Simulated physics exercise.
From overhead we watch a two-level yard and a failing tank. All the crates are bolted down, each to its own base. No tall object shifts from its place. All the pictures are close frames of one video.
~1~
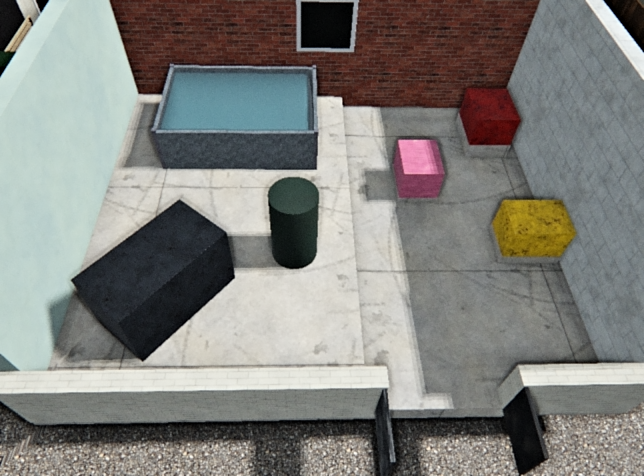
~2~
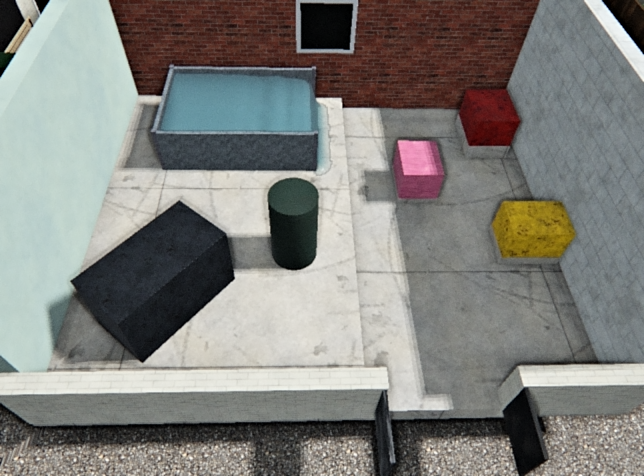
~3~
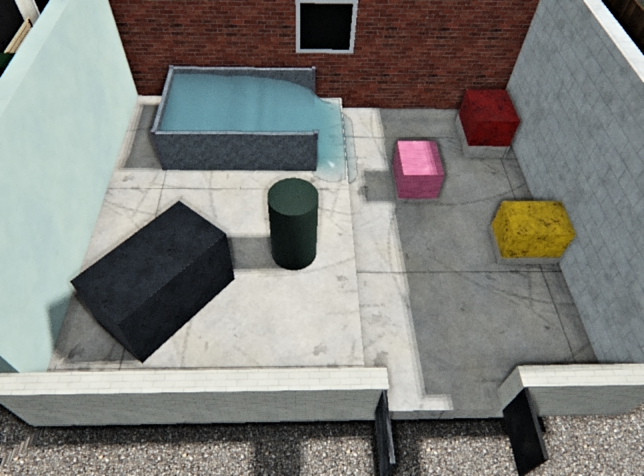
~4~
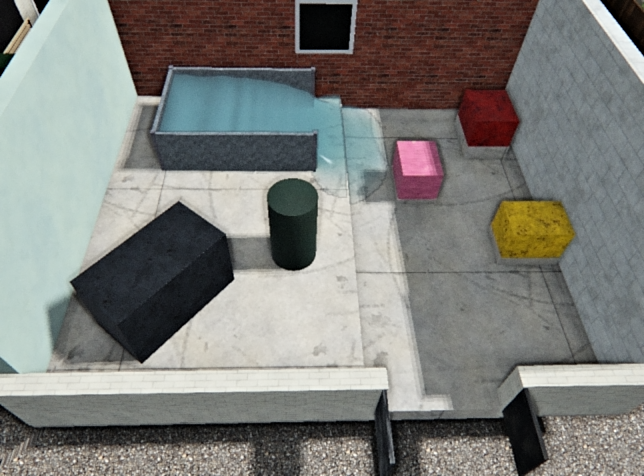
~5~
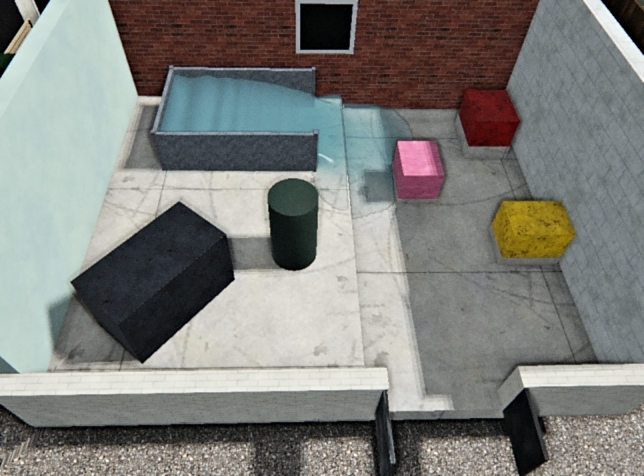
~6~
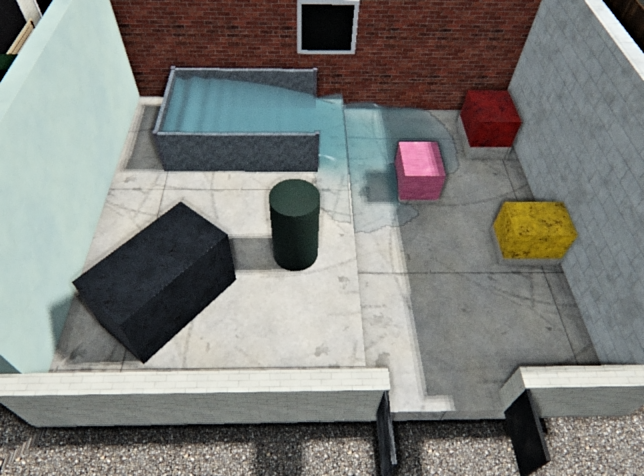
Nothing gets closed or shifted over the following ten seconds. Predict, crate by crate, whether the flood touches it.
Yellow crate: Not safe, pink crate: Not safe, red crate: Not safe.
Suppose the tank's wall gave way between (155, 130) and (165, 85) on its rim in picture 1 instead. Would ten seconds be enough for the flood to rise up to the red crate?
As it turns out, red is left untouched.
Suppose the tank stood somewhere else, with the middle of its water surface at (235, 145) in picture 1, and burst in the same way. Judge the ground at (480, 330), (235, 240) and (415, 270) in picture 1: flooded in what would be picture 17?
As listed: Under water, clear, under water.
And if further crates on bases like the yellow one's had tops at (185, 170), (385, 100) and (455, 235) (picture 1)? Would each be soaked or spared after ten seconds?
Taking them in order, the first is untouched, the second is flooded and the third is flooded.
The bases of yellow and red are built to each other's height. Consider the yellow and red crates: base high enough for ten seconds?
In short: The yellow one ends up wet; the red one gets wet.
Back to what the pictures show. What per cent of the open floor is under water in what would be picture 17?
Some 45 per cent.
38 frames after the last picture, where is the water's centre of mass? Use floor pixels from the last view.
The balance point is around (405, 189).
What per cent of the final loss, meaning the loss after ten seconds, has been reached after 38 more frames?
Estimated share: Close to 45 %.
A moment on, water covers 30 % of the floor; the yellow crate not reached, the pink crate water round its plinth, the red crate water round its plinth.
Next, water covers 45 % of the floor; the yellow crate water round its plinth, the pink crate water round its plinth, the red crate water round its plinth.
Then, water covers 50 % of the floor; the yellow crate water round its plinth, the pink crate water round its plinth, the red crate water round its plinth.
Later, water covers 55 % of the floor; the yellow crate water round its plinth, the pink crate water round its plinth, the red crate water round its plinth.
In the end, water covers 50 % of the floor; the yellow crate was topped, the pink crate was topped, the red crate was topped.
